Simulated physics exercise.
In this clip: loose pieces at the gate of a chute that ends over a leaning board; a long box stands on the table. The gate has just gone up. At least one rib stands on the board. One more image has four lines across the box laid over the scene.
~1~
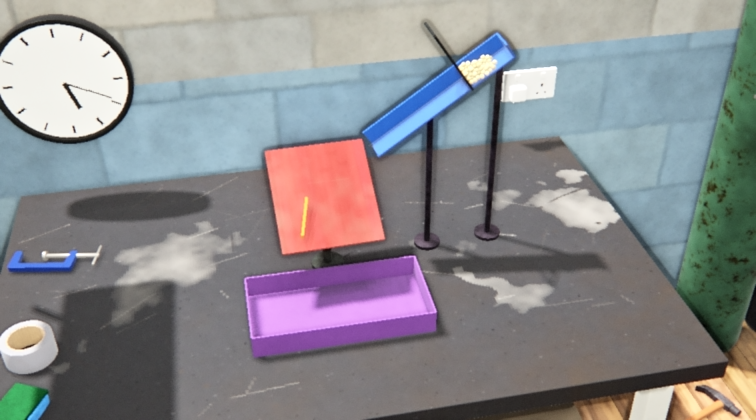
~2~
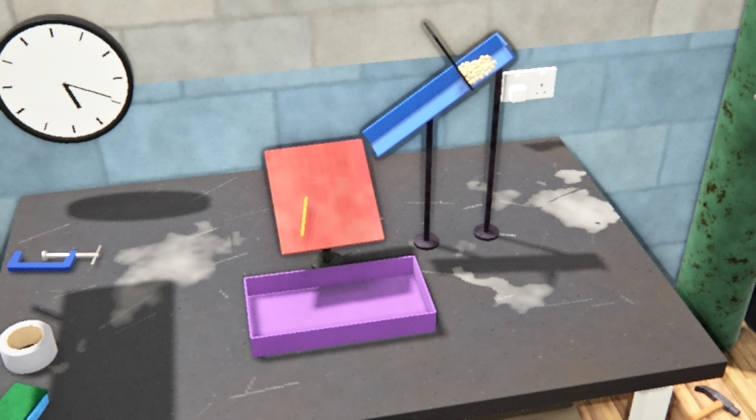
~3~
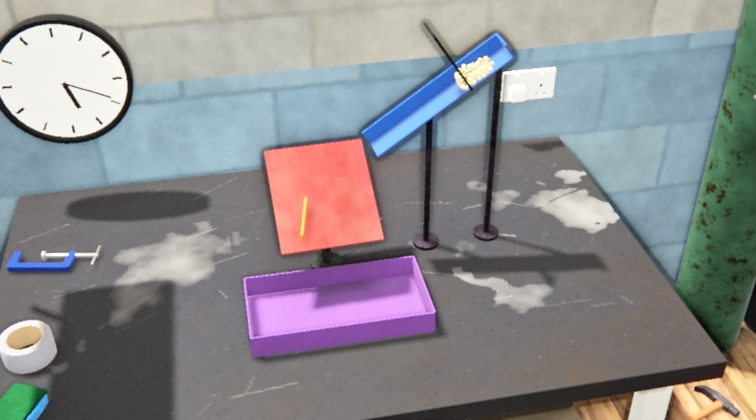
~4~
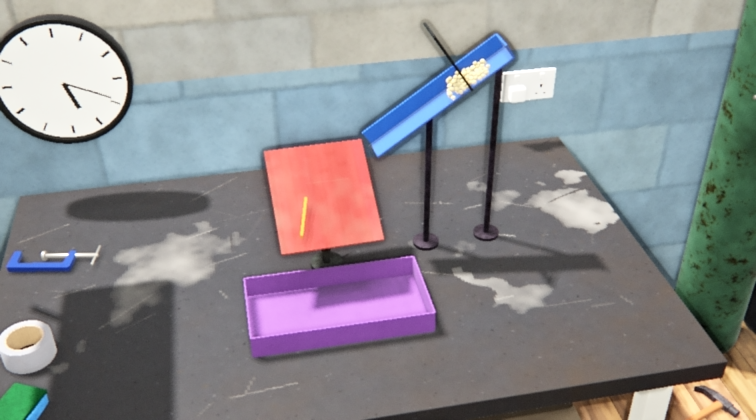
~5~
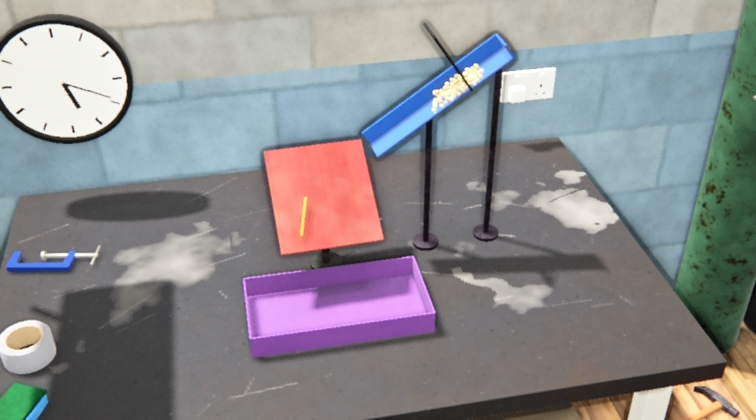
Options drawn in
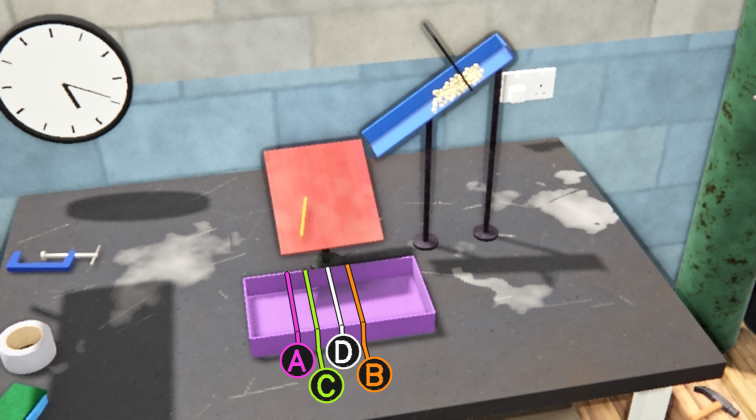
A dark, scuffed workbench stands against a blue and grey block wall, seen from above and in front by a camera that stays still. A blue chute on two black stands slopes down leftward above a red leaning board with a yellow rib, with an empty purple box in front and a clock at left. Pale beans bunched beneath the raised gate slide a short way down the chute, spreading out slightly.
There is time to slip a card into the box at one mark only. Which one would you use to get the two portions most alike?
The best line is C.
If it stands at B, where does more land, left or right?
The left side.
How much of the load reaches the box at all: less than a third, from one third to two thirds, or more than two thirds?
More than two thirds.
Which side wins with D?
The left side.
On the marked copy, line A crosses the front rim at (297, 332); line B crosses the front rim at (363, 323); line C crosses the front rim at (317, 329); line D crosses the front rim at (341, 326).
If A is chosen, of what is caught, a small part on the left of the divider, most on the right.
If B is chosen, of what is caught, nearly all on the left of the divider, a stray few on the right.
If C is chosen, of what is caught, about two thirds on the left of the divider, about a third on the right.
If D is chosen, of what is caught, nearly all on the left of the divider, a small part on the right.
